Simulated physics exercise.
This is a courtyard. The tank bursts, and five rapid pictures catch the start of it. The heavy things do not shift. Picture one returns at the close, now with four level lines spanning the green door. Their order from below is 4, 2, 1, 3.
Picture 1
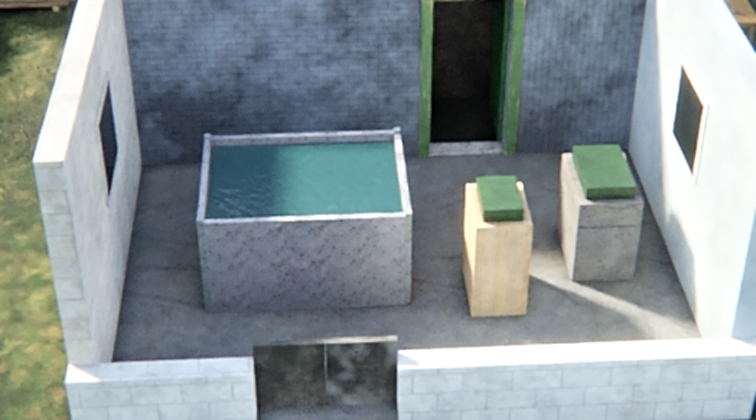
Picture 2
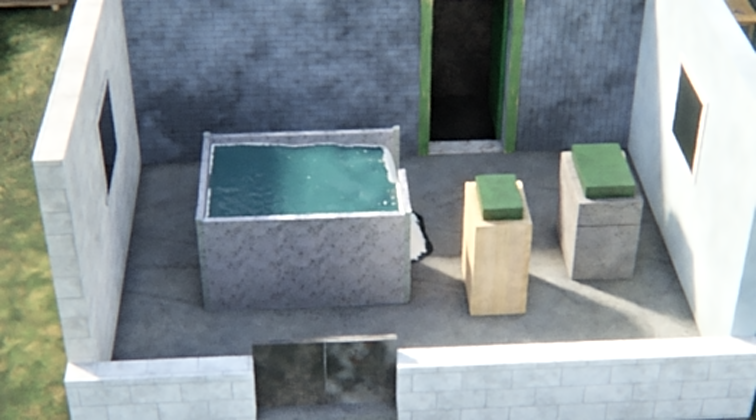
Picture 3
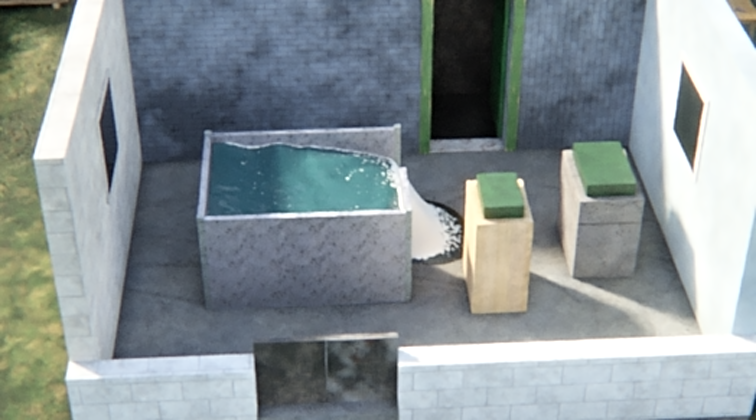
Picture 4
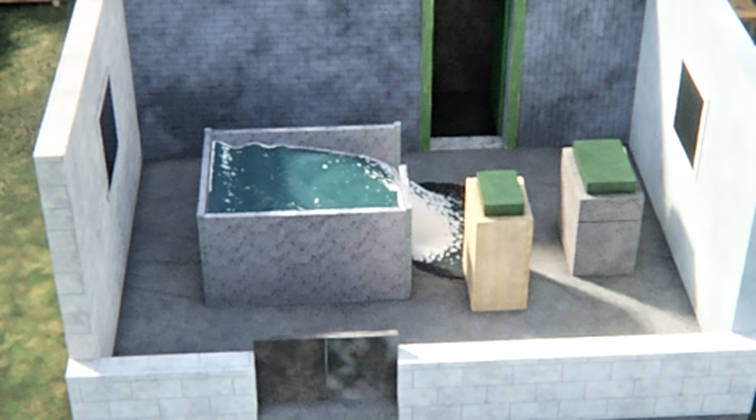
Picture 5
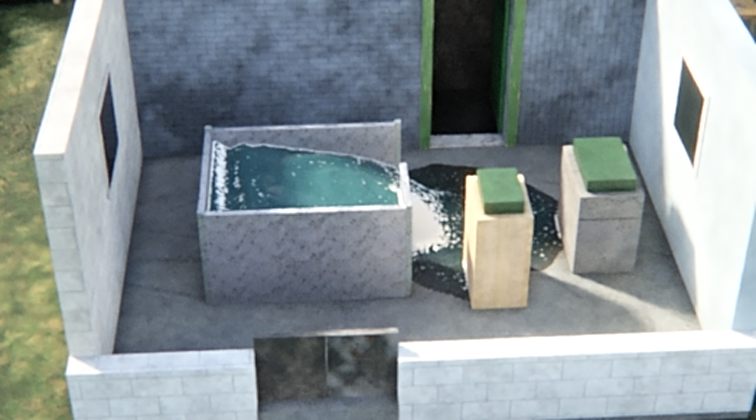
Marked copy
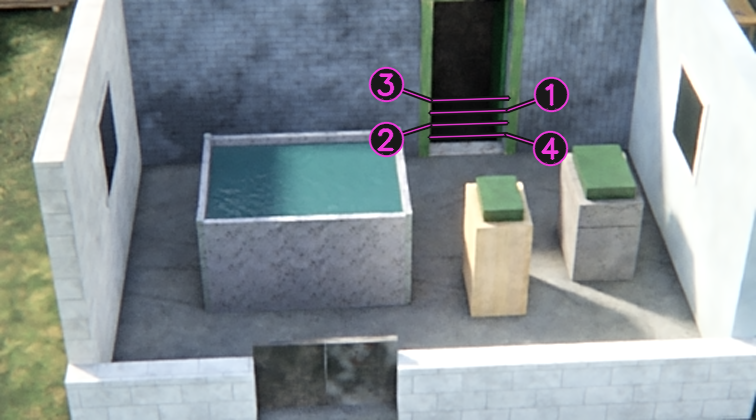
Water pouring from the right side of a grey stone tank, spreading across a walled courtyard floor around a green-topped block.
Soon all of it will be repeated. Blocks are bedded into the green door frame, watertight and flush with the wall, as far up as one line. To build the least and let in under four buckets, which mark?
Height 4.
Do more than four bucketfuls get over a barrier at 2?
No.
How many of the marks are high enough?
All of them.
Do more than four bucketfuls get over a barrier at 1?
No, not at all.
On the marked copy, 1 at (469, 111); 2 at (468, 123); 3 at (469, 99); 4 at (468, 135); from the bottom up 4, 2, 1, 3.
With 1, nothing gets over.
With 2, nothing gets over.
With 3, nothing gets over.
With 4, a splash gets over, under a bucket.
